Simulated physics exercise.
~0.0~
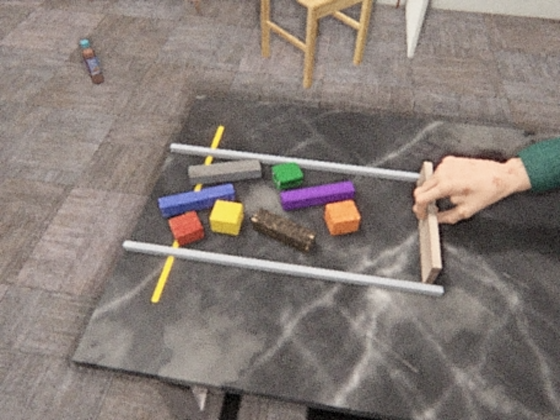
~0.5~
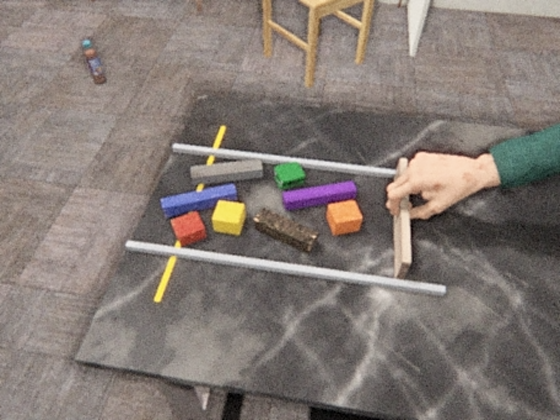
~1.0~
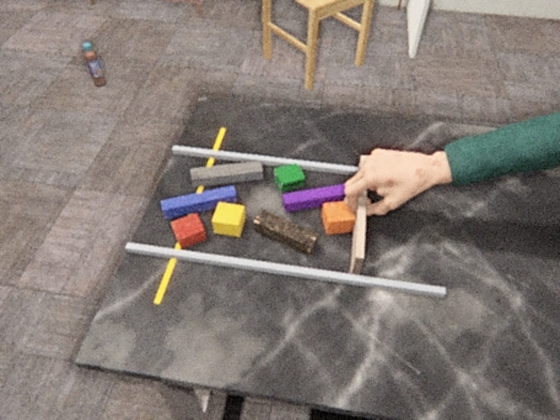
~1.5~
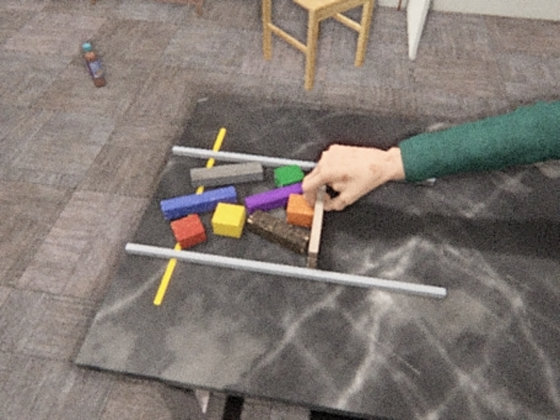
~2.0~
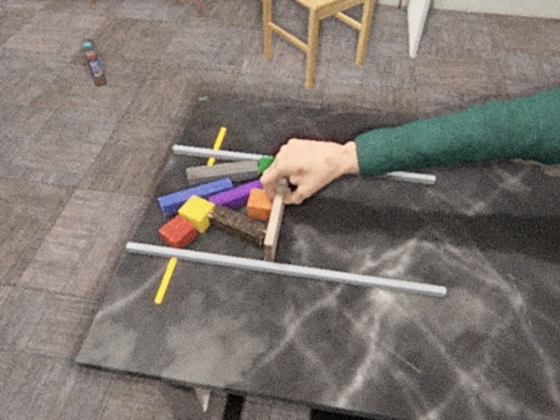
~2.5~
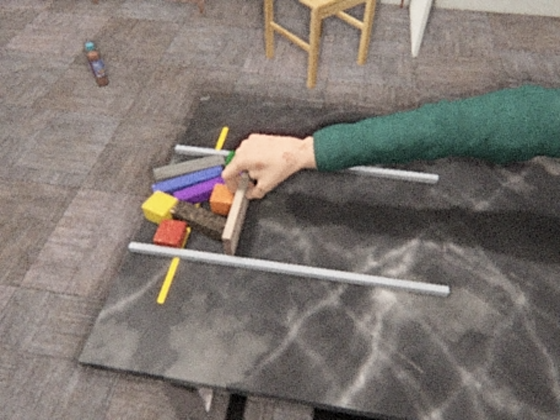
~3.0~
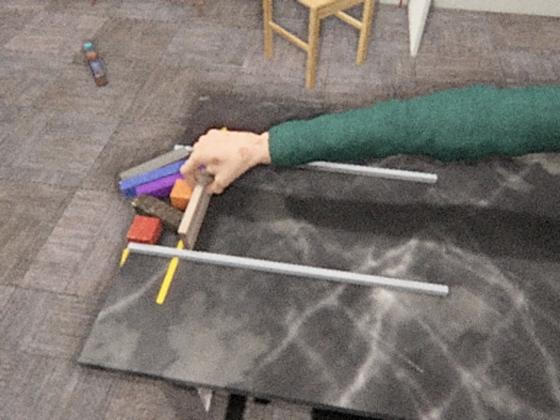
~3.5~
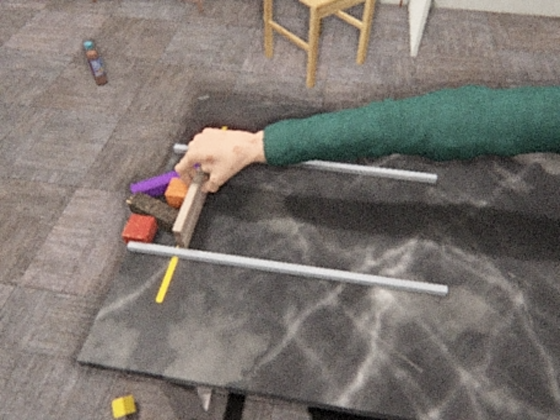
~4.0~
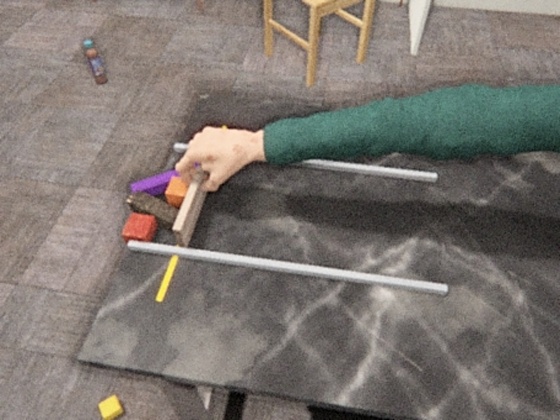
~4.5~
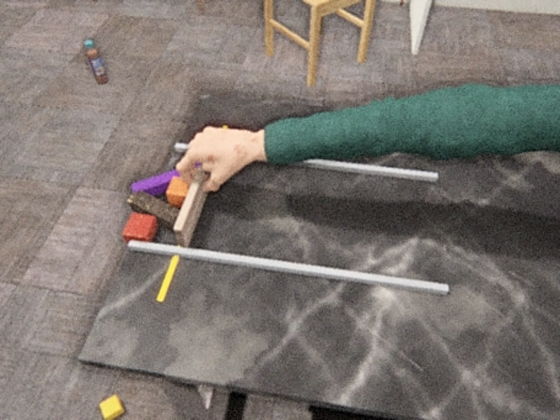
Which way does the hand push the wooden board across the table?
The hand pushes the board to the left, toward the yellow tape and the table's edge.
